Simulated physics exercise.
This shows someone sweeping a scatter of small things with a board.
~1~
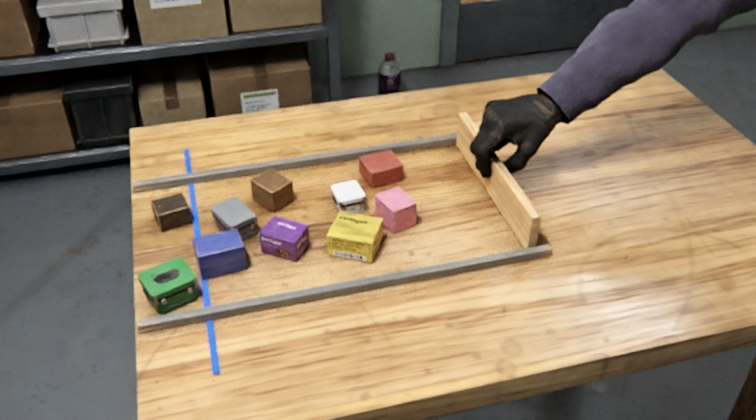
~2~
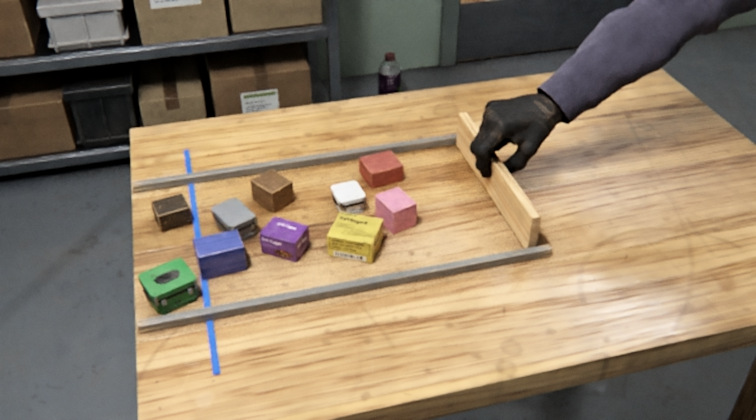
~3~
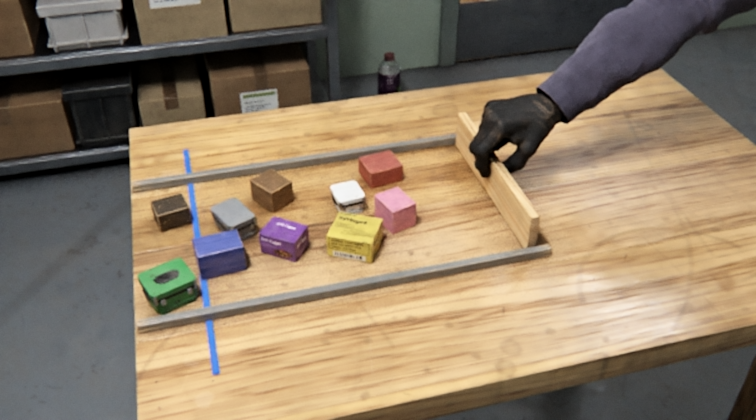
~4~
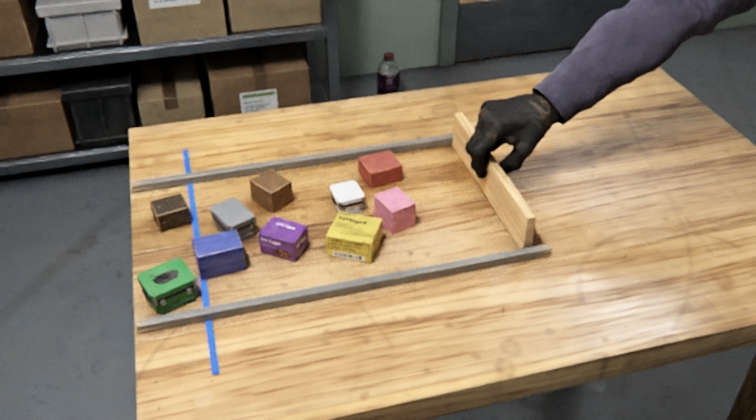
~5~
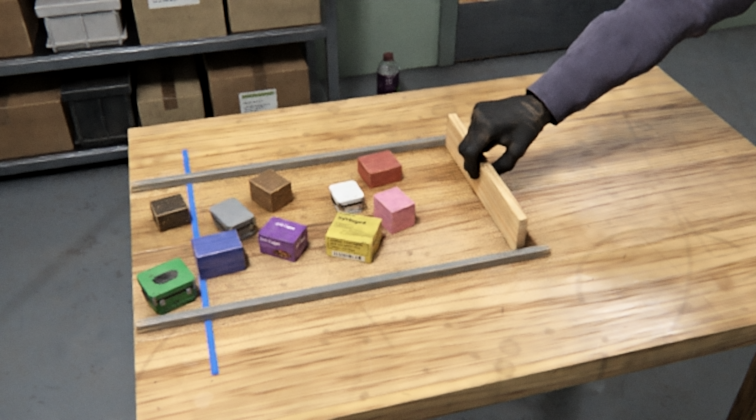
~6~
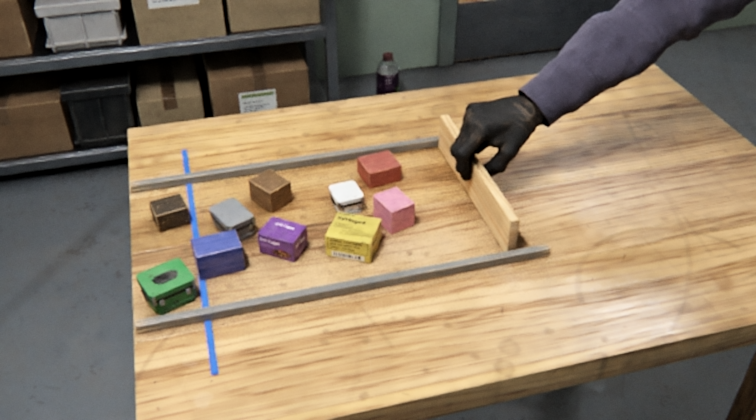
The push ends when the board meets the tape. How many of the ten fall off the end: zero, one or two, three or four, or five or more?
As it turns out, the number that fall off is three or four.
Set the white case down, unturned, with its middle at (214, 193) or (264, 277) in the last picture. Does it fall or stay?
The white case survives; remains up.
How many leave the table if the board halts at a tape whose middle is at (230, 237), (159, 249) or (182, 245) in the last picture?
It would be 1, 6 and 5.
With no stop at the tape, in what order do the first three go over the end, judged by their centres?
Earliest first: The green case, then the black block, then the blue block.
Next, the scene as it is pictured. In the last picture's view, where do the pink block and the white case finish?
The pink block stops around (182, 243); the white case around (180, 225).
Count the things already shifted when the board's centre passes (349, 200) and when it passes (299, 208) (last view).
The counts are 4 and 7.
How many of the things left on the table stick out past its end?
2 of them.
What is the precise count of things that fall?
In all, 4 of them.
Soon after, none off yet; green case at rest near (167, 287); black block at rest near (170, 213); blue block at rest near (218, 255).
Then, none off yet; green case at rest near (167, 287); black block at rest near (170, 213); blue block moving near (209, 257).
At rest, the number that fall off is three or four; fallen, grey case, blue block, black block and green case.
